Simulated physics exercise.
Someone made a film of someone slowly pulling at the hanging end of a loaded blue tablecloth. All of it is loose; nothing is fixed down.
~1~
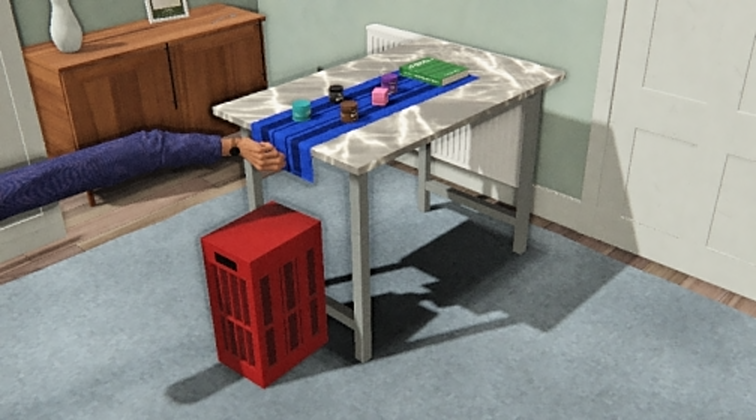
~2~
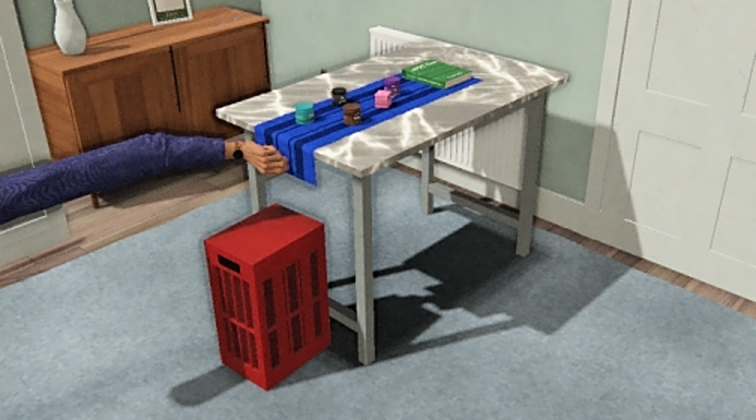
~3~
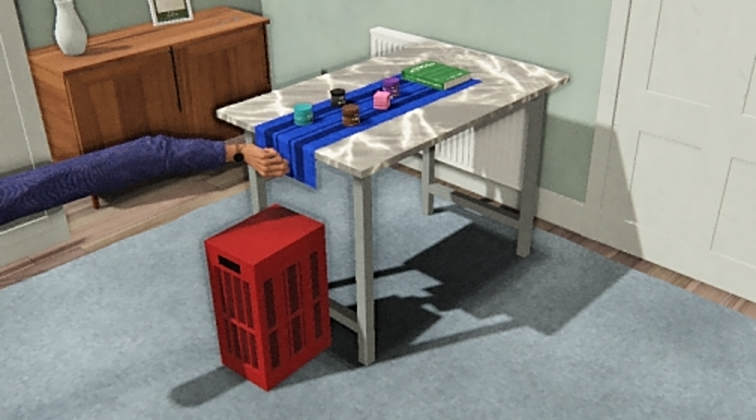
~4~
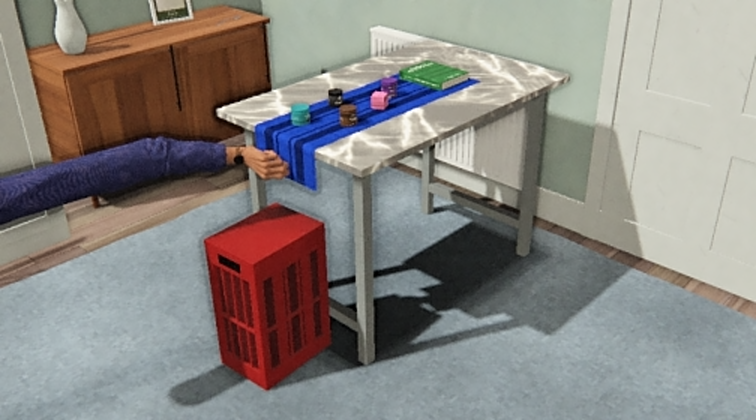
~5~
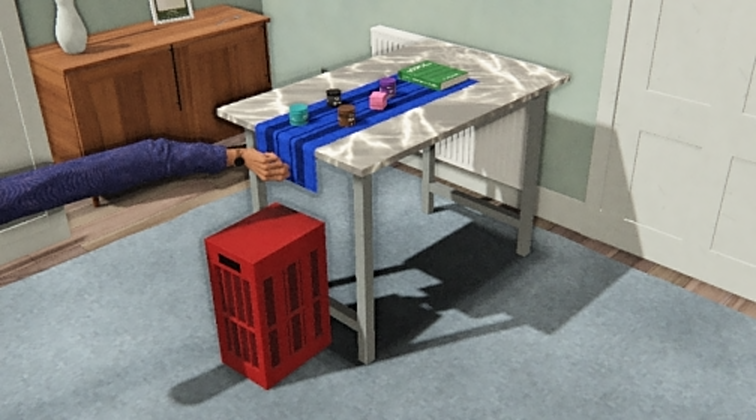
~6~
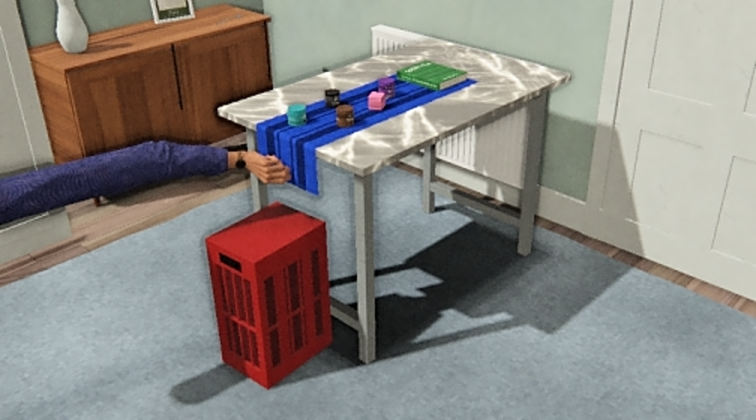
A blue tablecloth is drawn slightly over the near edge of a marble-patterned table by a hand reaching in from the left, and the small coloured pots and pink object on it shift slightly left, above a red crate.
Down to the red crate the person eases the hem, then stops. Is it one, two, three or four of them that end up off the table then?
In all, one slips off.
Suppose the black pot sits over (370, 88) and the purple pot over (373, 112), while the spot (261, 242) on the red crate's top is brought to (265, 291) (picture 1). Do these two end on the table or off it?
In the end the black pot is still on top and the purple pot is no longer on top.
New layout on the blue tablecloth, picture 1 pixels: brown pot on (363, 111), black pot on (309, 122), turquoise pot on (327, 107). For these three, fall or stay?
The brown pot would stay in place, the black pot would end up off, the turquoise pot would stay in place.
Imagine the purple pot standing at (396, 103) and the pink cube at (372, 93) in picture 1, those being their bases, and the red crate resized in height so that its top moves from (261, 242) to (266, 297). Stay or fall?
The purple pot ends up still on top and the pink cube ends up still on top.
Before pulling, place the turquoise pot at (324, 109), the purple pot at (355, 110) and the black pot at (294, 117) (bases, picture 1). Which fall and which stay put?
The turquoise pot? It stays where it is. The purple pot stays where it is, and the black pot tips off.
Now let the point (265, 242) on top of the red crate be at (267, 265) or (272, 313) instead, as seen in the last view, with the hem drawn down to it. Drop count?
Counts: 2 / 4.
Soon after, hem near (289, 197); all still up.
Then, hem on the crate; turquoise pot gone.
At rest, hem on the crate; turquoise pot gone. It carries off one.
